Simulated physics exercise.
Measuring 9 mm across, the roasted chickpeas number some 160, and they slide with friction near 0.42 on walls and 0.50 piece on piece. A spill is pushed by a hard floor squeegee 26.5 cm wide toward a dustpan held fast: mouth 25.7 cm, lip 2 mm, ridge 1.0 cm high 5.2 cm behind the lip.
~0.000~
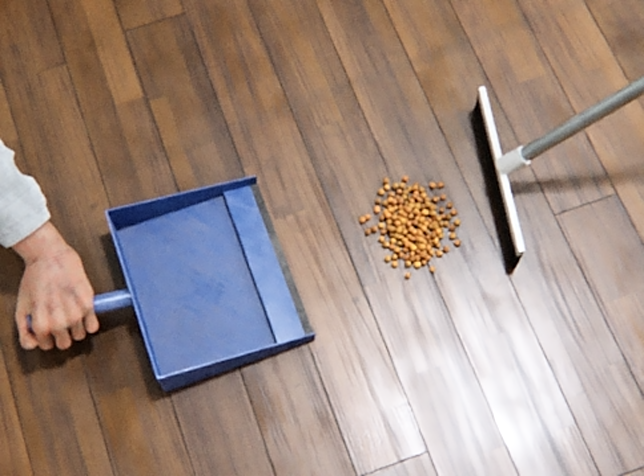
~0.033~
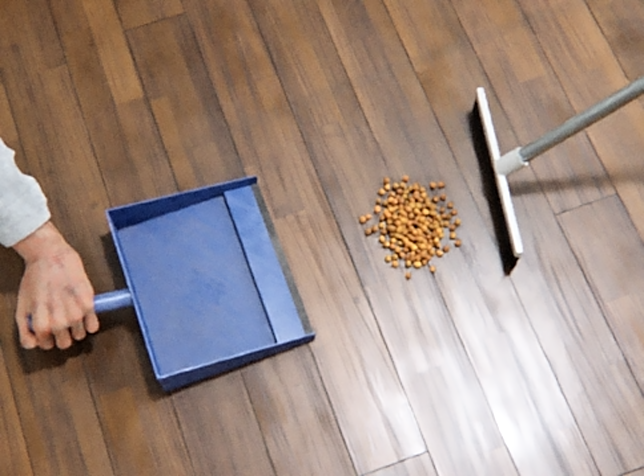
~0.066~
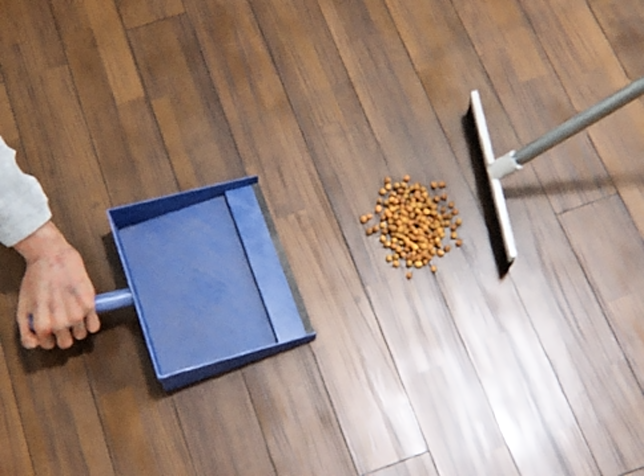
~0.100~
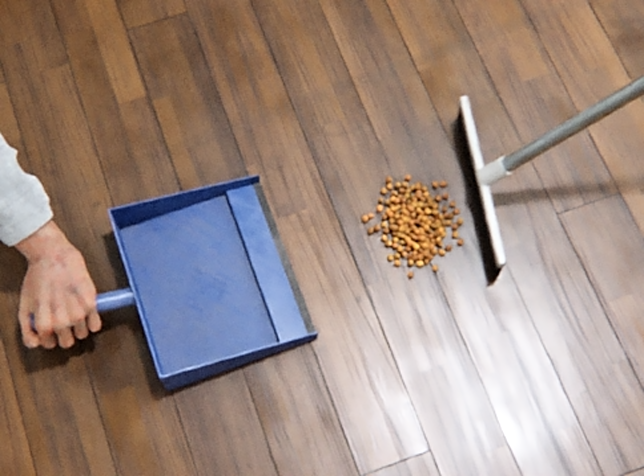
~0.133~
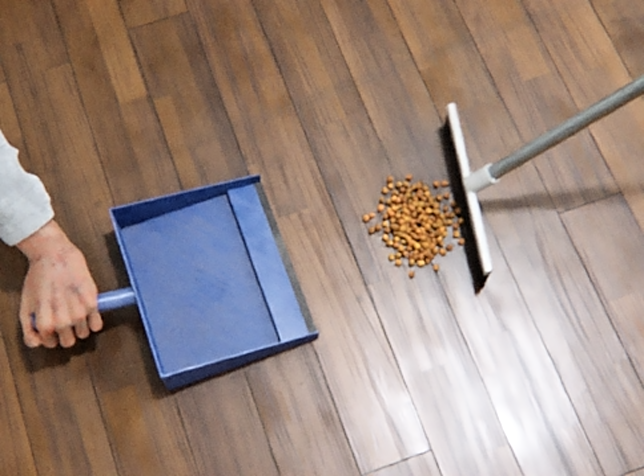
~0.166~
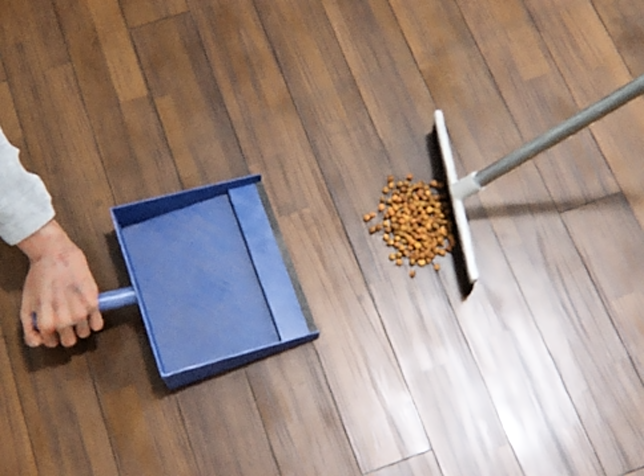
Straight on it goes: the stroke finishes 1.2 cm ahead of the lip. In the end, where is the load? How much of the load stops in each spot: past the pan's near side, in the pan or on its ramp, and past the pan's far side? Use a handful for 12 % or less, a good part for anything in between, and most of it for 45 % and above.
My call is past the pan's near side: A handful; in the pan or on its ramp: A good part; past the pan's far side: A handful.
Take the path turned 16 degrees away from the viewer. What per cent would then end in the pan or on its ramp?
Pan plus ramp: Some 35 %.
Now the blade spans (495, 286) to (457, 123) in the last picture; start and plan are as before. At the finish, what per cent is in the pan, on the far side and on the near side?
You'd see pan at 5, far at 0 and near at 10.
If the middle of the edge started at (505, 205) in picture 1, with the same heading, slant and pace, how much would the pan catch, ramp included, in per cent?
Estimate: ~ 15 %.
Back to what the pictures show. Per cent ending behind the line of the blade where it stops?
Roughly 0 per cent of it.
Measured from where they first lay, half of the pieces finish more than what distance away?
Roughly 20 cm.
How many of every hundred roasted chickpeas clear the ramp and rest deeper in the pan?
Around 0 in a hundred.
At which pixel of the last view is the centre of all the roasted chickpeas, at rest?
Centre at rest: Approx. (298, 262) px.
Then, at 0.32 s, middle of the blade 14 cm from the lip; 0 % over the lip, far side 0 %, near side 0 %.
After 0.42 s, middle of the blade 6 cm from the lip; 0 % over the lip, far side 0 %, near side 0 %.
After 0.66 s, middle of the blade 4 cm from the lip; 25 % over the lip, far side 0 %, near side 5 %.
By 1.1 s all is still; near side 5 %, pan 25 %, far side 5 %, in front of the lip or behind the blade 70 %.
